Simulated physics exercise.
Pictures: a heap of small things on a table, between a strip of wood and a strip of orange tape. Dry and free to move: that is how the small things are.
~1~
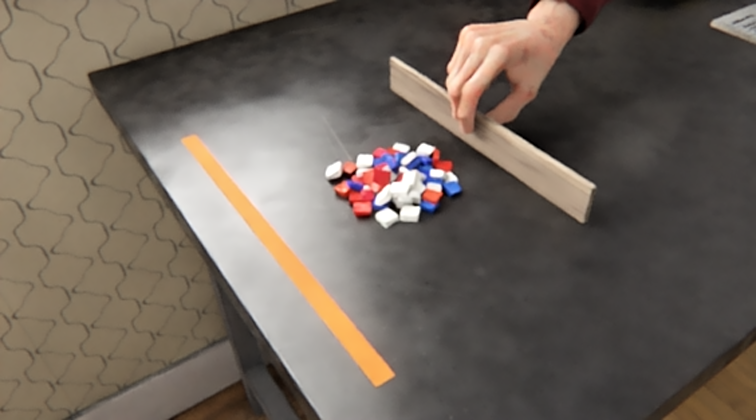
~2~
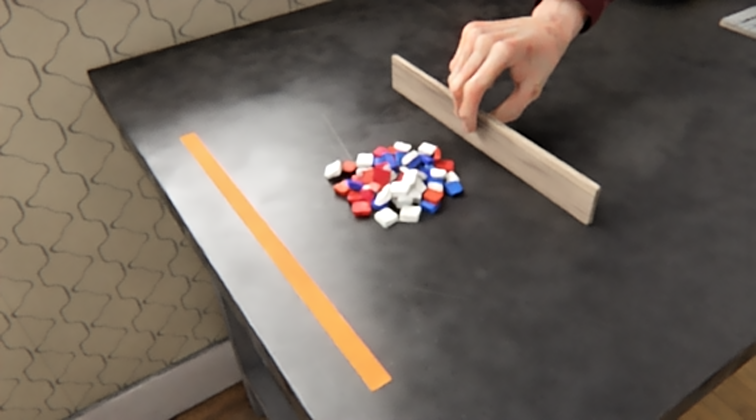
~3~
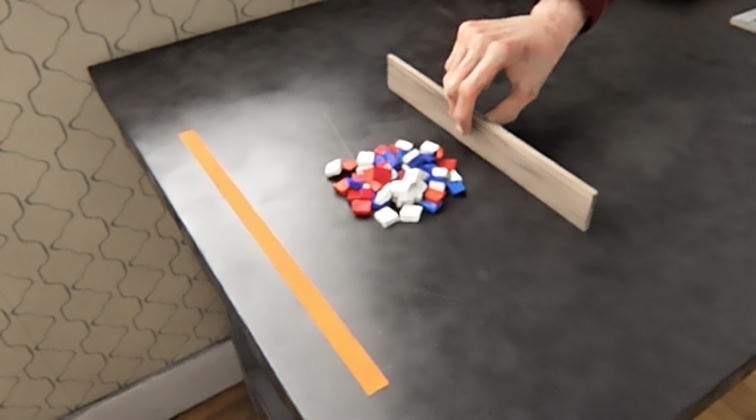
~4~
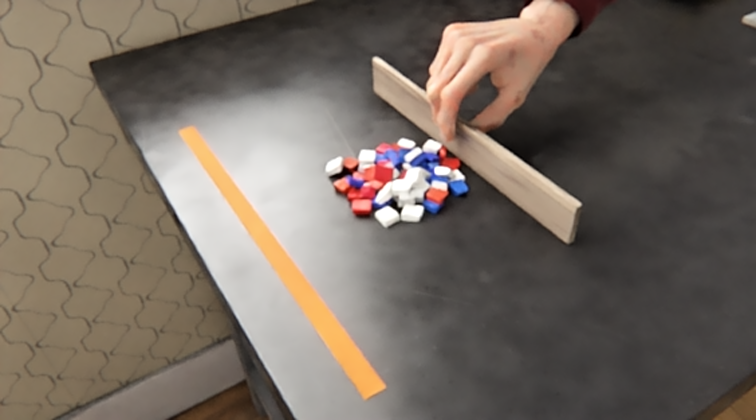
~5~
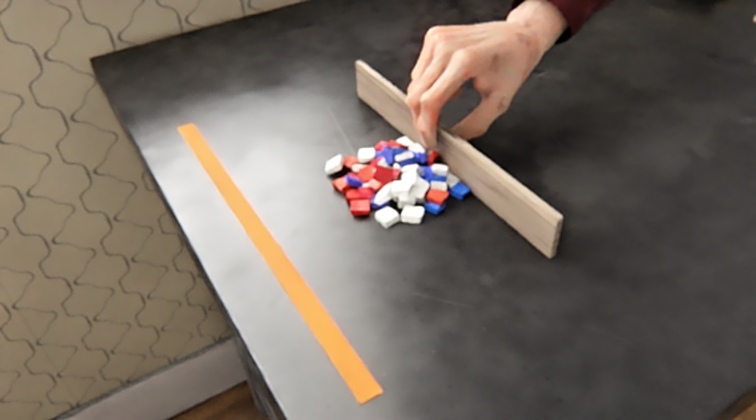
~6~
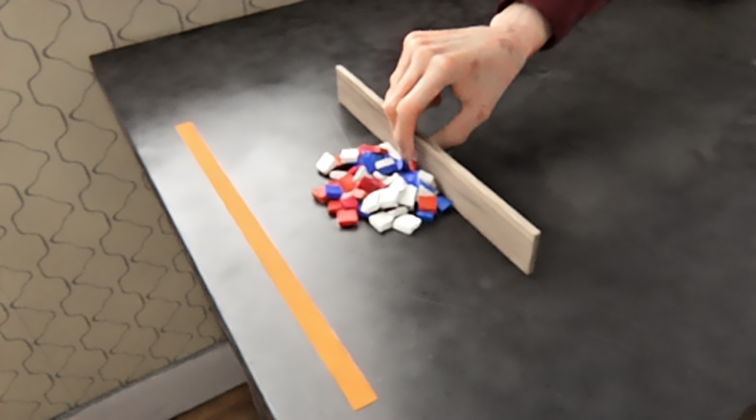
A hand slides a strip of wood left into mosaic tiles, pushing them toward orange tape.
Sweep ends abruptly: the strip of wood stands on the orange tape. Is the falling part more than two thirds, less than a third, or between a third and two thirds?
It is between a third and two thirds.
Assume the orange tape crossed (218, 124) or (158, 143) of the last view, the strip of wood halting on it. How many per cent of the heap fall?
First try about 10 per cent, second about 90 per cent.
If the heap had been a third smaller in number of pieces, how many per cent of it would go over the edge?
40 % or thereabouts.
Soon, strip of wood still moving, near (330, 167); heap all on the table, its front near (233, 230).
A while on, strip of wood stopped at the orange tape; heap about a third over the edge.
Towards the end, strip of wood stopped at the orange tape; heap about half over the edge.
Finally, strip of wood stopped at the orange tape; heap about half over the edge.
